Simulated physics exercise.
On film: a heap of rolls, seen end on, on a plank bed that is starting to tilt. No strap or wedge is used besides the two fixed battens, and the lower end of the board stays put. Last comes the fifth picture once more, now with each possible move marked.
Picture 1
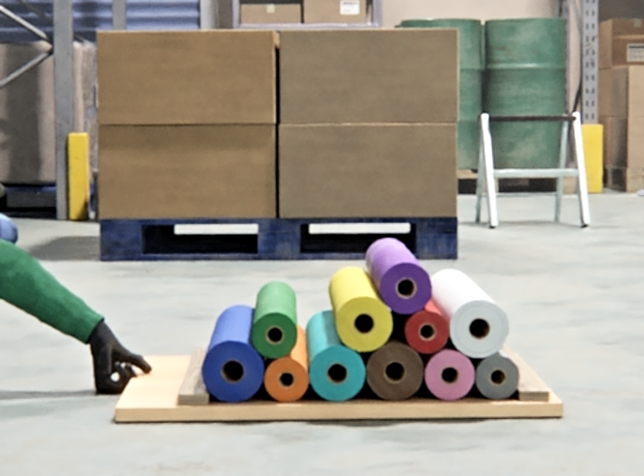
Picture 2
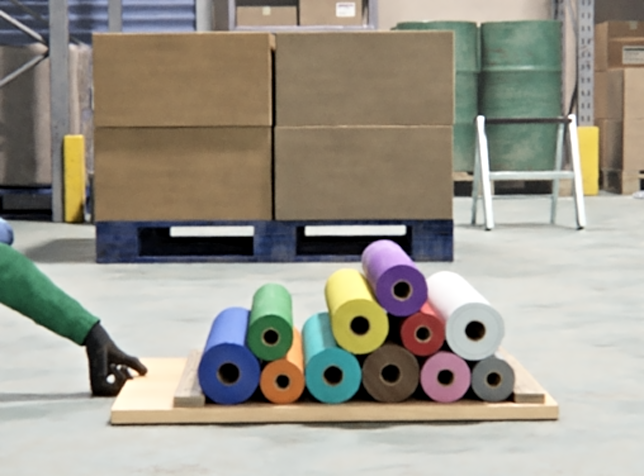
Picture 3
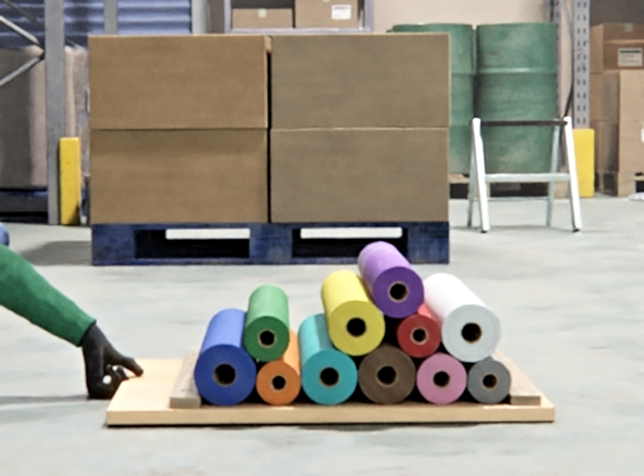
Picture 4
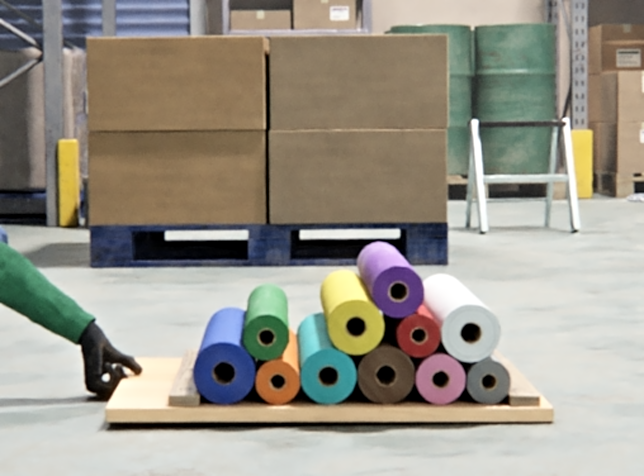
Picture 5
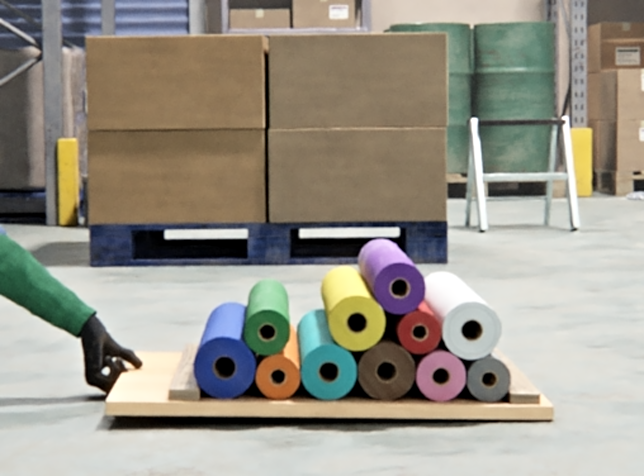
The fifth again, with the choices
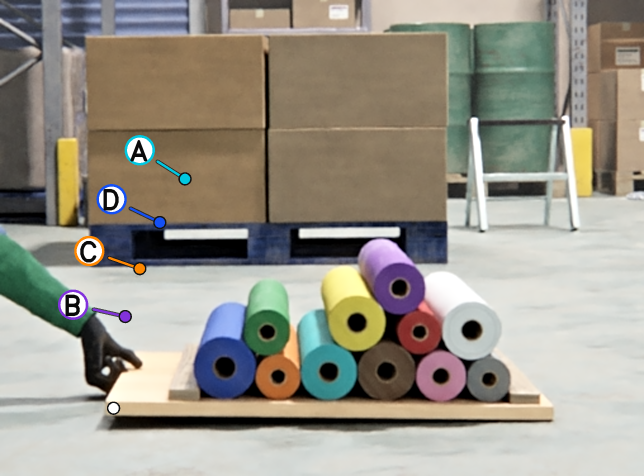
At the start, a black-gloved hand grips the left end of a plank bed stacked with colourful rolls, in front of boxes on a blue pallet. The whole view drifts slightly, shifting everything a little left, then settles. Finally the hand raises the board's left end very slightly, the rolls keeping their arrangement.
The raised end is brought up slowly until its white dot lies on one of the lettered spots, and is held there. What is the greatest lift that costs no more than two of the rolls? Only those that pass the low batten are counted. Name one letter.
The answer is mark C.
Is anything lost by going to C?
Yes, at C.
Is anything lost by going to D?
Yes, at D.
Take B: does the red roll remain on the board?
Yes.
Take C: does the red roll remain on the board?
The red roll: Yes.
On the copy, A at (185, 179); B at (125, 316); C at (140, 268); D at (160, 222); the white dot at (113, 408).
On C. First, board at 14°.
Then, board at 20°.
Finally, board at 20°, one over the low batten (white).
By contrast, A nine over the low batten; B none over the low batten; D three over the low batten (white, red, purple).
